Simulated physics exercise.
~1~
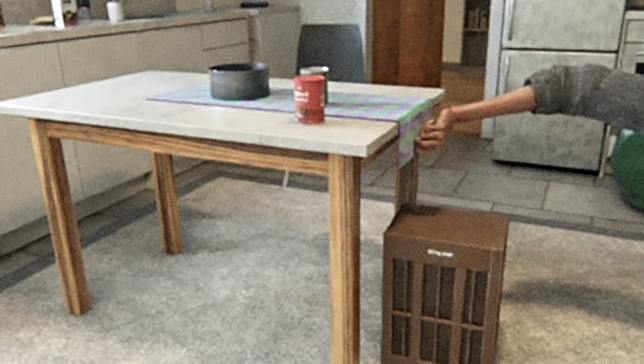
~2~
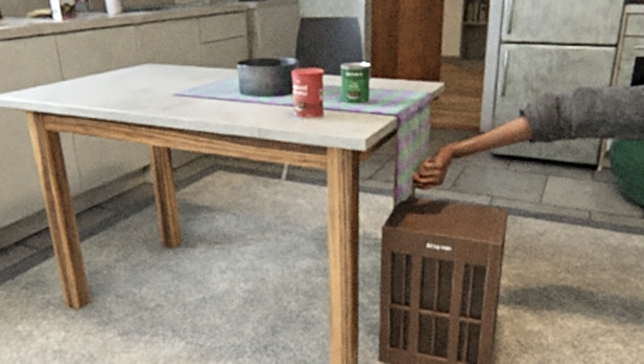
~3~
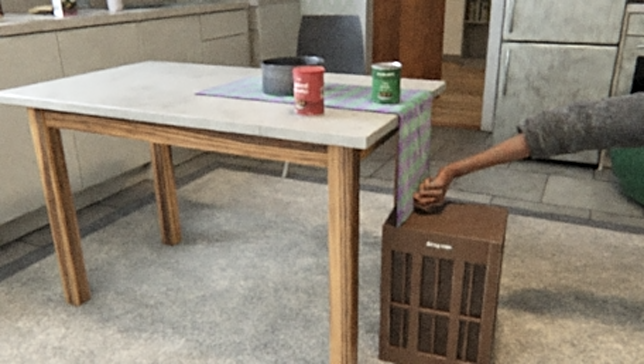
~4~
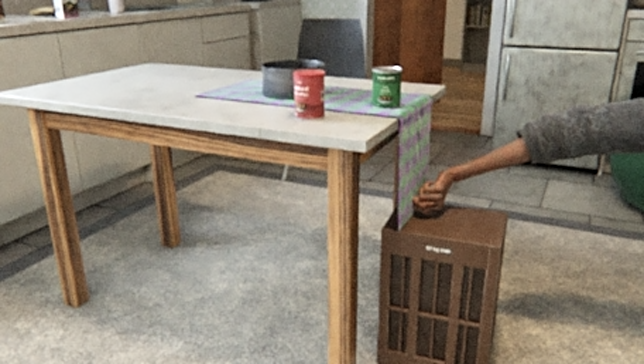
A hand pulled a purple patterned scarf down over the right end of a table until its hem reached a brown crate, carrying a pot and a green tin rightward, while the red tin stayed put and both tins remained on top.
